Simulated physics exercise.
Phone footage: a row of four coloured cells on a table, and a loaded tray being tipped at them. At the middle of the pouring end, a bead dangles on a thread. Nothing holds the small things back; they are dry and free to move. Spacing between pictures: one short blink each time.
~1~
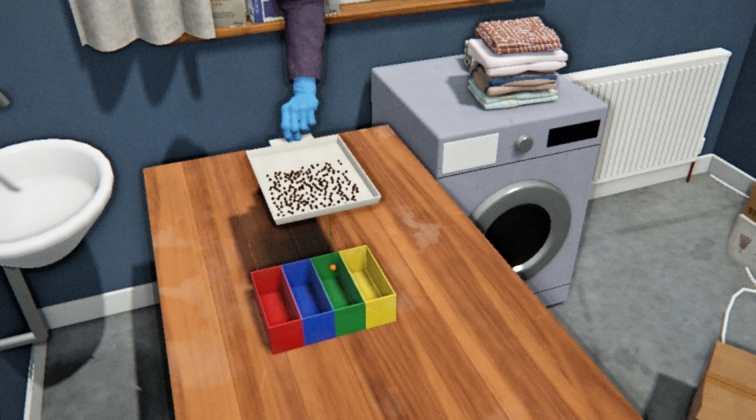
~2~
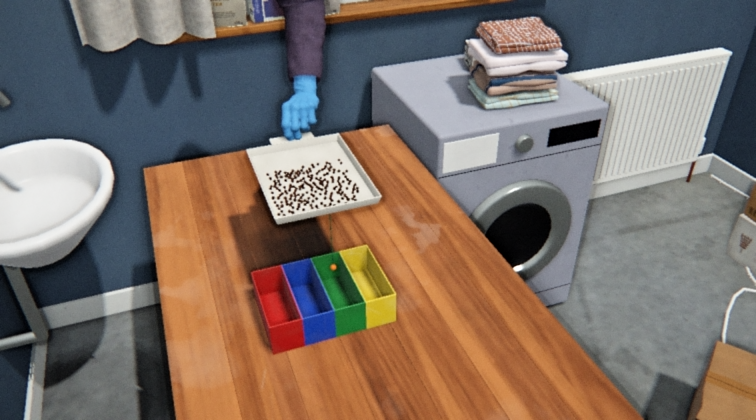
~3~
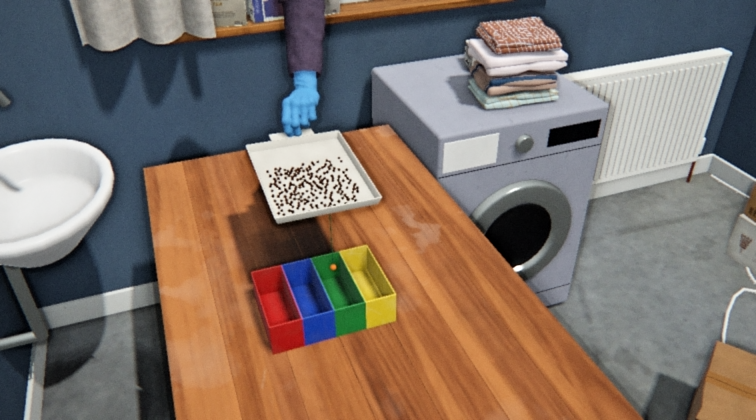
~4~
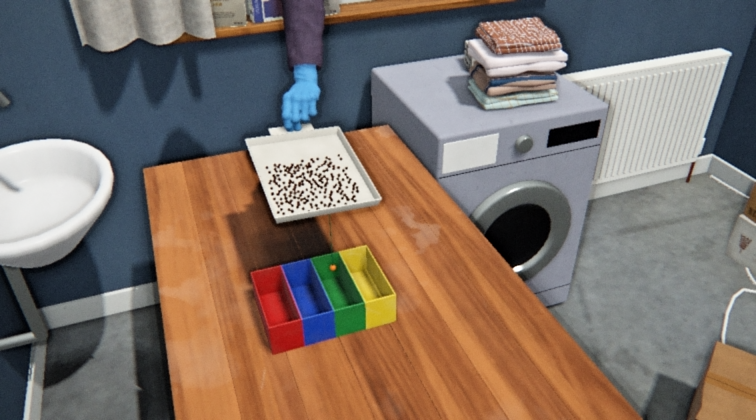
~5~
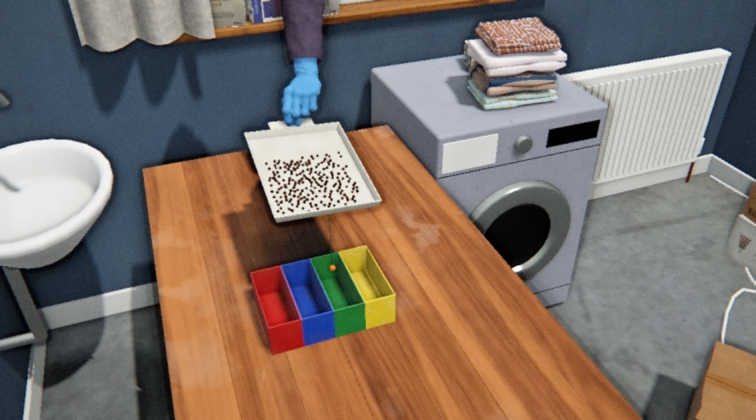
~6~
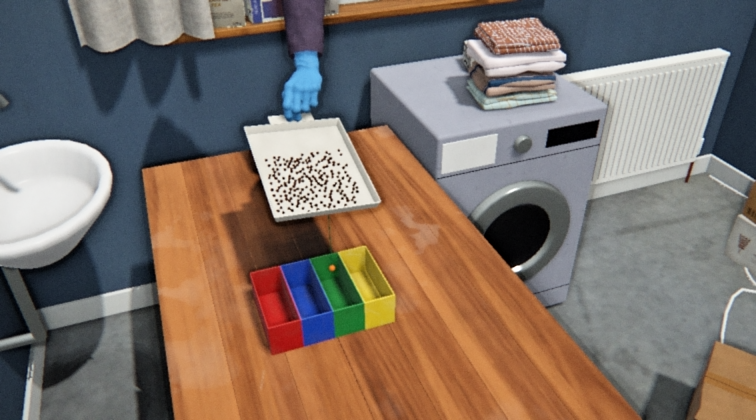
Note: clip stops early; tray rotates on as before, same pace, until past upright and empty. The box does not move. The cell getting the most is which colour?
It is yellow.
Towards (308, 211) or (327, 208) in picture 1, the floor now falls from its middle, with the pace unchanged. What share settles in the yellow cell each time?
0 % and 30 %.
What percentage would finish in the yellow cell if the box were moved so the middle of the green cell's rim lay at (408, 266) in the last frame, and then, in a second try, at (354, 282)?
First position: Some 0 %; second position: Some 70 %.
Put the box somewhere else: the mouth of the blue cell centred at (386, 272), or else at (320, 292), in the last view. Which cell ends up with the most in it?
Blue; yellow.
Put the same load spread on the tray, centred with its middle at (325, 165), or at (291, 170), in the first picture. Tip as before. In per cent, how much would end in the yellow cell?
About 40 %, then about 50 %.
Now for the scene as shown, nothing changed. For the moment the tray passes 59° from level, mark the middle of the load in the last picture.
Roughly at (343, 200).
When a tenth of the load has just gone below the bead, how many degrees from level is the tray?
That happens at around 95°.
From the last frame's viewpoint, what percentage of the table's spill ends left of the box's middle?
Around 0 percent of the pieces.
Soon, tray tipped steeply; nearly all on the tray; a stray few in the yellow cell; a stray few falling or outside the box.
A while on, tray tipped right over; a small part on the tray; about a quarter in the yellow cell; a small part in the green cell; about half falling or outside the box.
Towards the end, tray tipped past a quarter turn; about half in the yellow cell; a small part in the green cell; about a third falling or outside the box.
Finally, tray tipped past a quarter turn; about half in the yellow cell; a small part in the green cell; none in the red cell; none in the blue cell; about a third outside the box.
